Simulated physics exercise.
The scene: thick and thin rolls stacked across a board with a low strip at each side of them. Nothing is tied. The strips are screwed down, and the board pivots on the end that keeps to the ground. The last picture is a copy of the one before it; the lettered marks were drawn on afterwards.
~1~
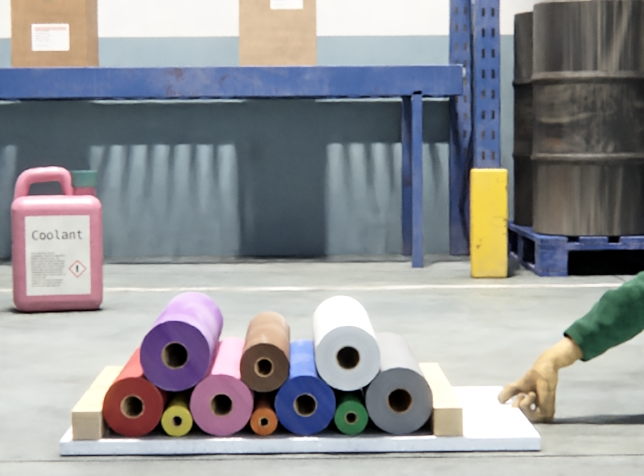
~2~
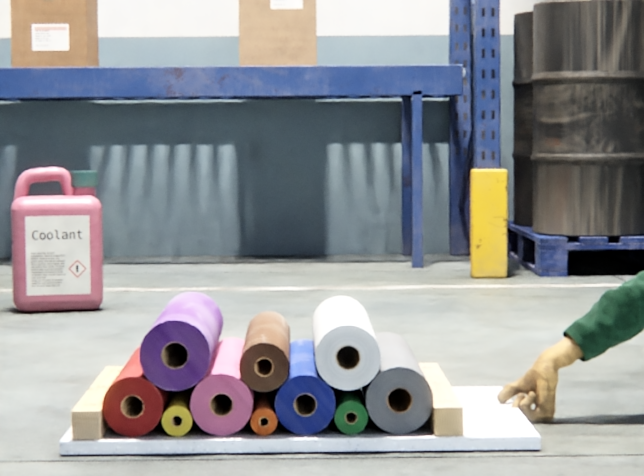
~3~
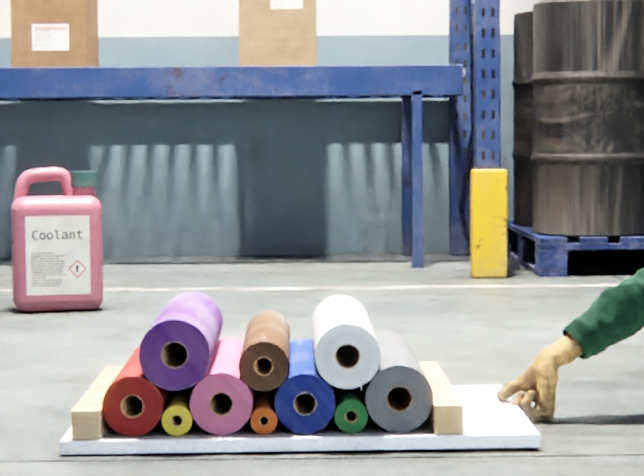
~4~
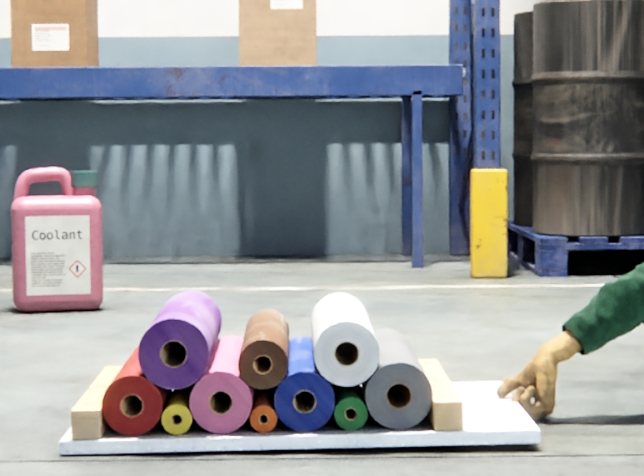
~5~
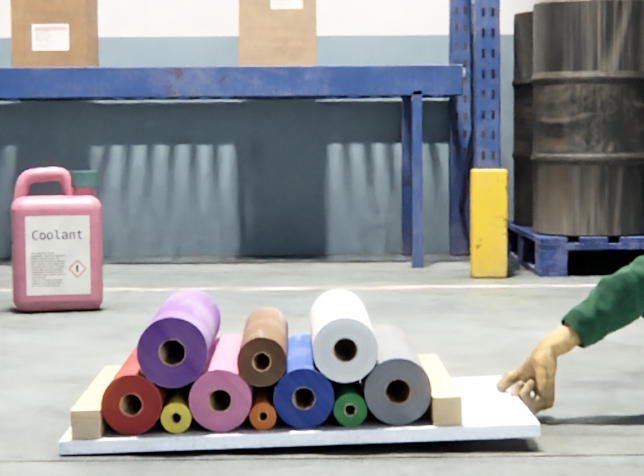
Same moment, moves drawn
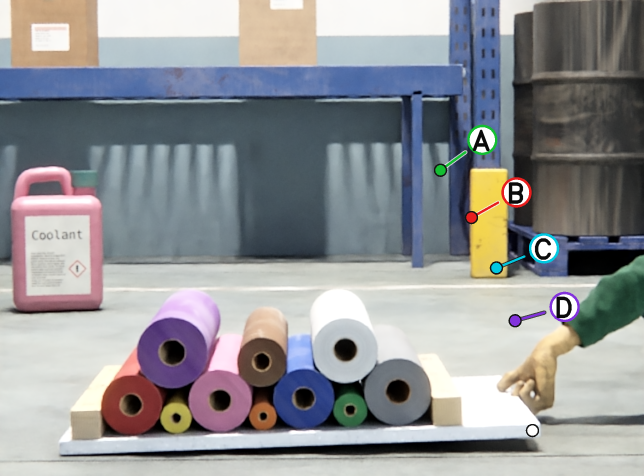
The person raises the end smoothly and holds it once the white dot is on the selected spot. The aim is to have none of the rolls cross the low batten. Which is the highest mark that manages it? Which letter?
The last mark within the limit is A.
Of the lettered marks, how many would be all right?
Four of them.
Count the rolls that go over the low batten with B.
With B, none.
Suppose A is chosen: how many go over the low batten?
It comes to none.
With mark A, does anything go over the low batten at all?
No, at A.
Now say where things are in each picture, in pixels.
Blue roll (305, 405); green roll (351, 417); grey roll (400, 400), in the first picture.
Grey roll (400, 400); white roll (348, 357), in the second picture.
Board (300, 403); green roll (351, 416); grey roll (399, 399); pink roll (221, 404), in the third picture.
Board (299, 402); red roll (132, 405); yellow roll (177, 419), in the fourth picture.
Board (299, 398); red roll (131, 404); yellow roll (176, 418), in the fifth picture.
On the copy, A at (441, 170); B at (471, 218); C at (496, 268); D at (515, 321); the white dot at (532, 431).
On A. First, board at 20°.
Then, board at 36°.
Finally, board at 36°, none over the low batten.
By contrast, B none over the low batten; C none over the low batten; D none over the low batten.
